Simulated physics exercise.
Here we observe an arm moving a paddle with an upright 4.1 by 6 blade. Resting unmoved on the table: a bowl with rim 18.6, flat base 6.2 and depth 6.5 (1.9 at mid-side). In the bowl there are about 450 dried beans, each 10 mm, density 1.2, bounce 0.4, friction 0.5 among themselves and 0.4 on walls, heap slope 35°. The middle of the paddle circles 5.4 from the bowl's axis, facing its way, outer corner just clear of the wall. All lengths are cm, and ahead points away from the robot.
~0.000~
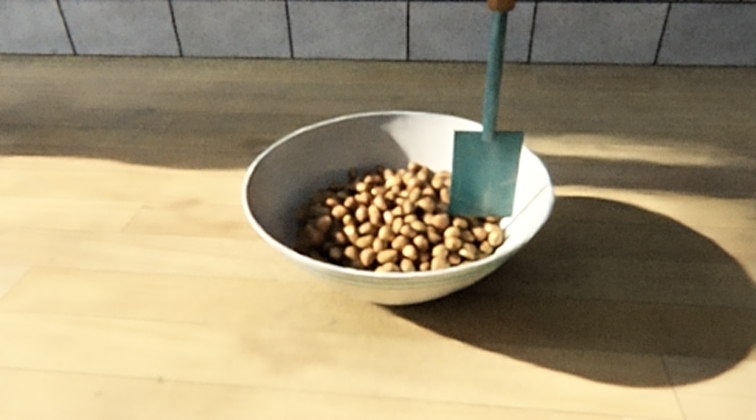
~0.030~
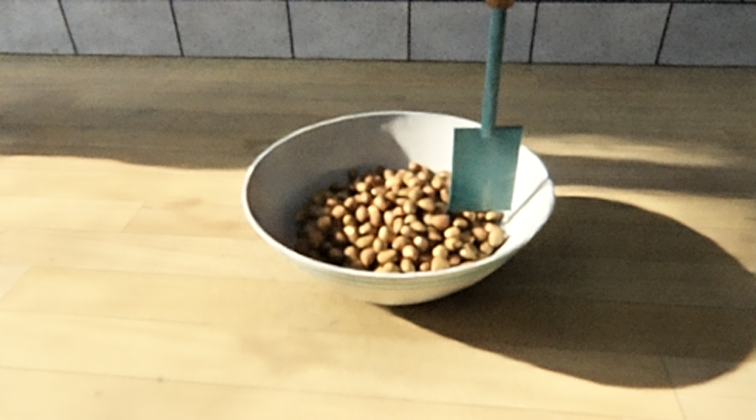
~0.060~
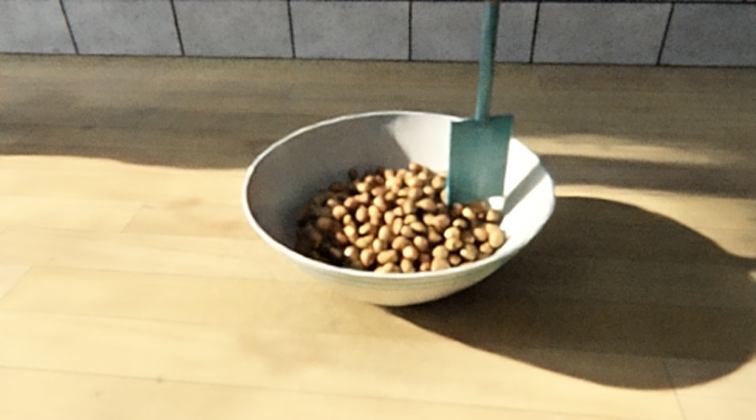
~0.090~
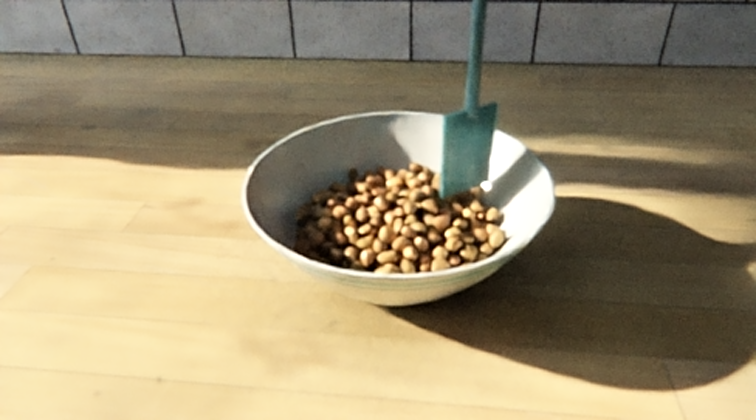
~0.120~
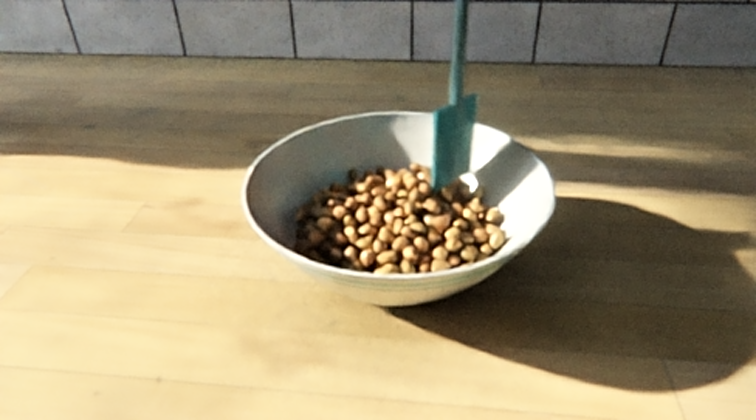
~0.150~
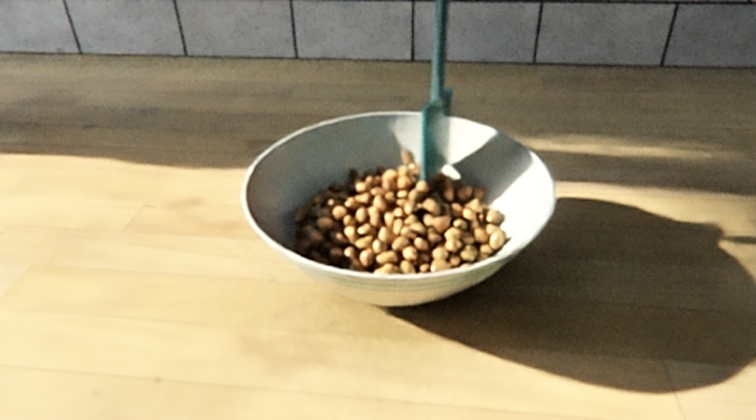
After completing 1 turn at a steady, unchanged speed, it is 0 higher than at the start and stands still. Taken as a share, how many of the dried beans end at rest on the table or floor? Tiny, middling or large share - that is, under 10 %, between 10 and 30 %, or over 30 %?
The share is tiny, under 10 %.
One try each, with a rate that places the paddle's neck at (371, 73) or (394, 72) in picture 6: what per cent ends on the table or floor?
It comes to close to 10 per cent and close to 5 per cent.
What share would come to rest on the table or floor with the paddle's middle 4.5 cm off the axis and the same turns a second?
It would come to about 5 per cent.
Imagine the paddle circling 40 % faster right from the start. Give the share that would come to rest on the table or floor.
I'd expect about 5 %.
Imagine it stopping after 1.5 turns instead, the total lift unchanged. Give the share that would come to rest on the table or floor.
5 %.
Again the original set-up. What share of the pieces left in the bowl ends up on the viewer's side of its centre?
I'd put it at roughly 40 per cent.
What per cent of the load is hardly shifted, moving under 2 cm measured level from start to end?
Around 75 in a hundred.
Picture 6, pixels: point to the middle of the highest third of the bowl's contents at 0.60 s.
The centre lies near (438, 230) in the last picture.
By 0.38 s, 179° round, highest piece 7 above the table; 446 in the bowl, 1 on the table or floor.
By 0.60 s, 293° round, highest piece 6 above the table; 446 in the bowl, 1 on the table or floor.
By 0.91 s, 0° round, highest piece 6 above the table; 442 in the bowl, 5 on the table or floor.
By 1.61 s, 0° round, highest piece 6 above the table; 442 in the bowl, 5 on the table or floor.
Final count, 442 in the bowl, 5 on the table or floor. That is 1 % on the table or floor.
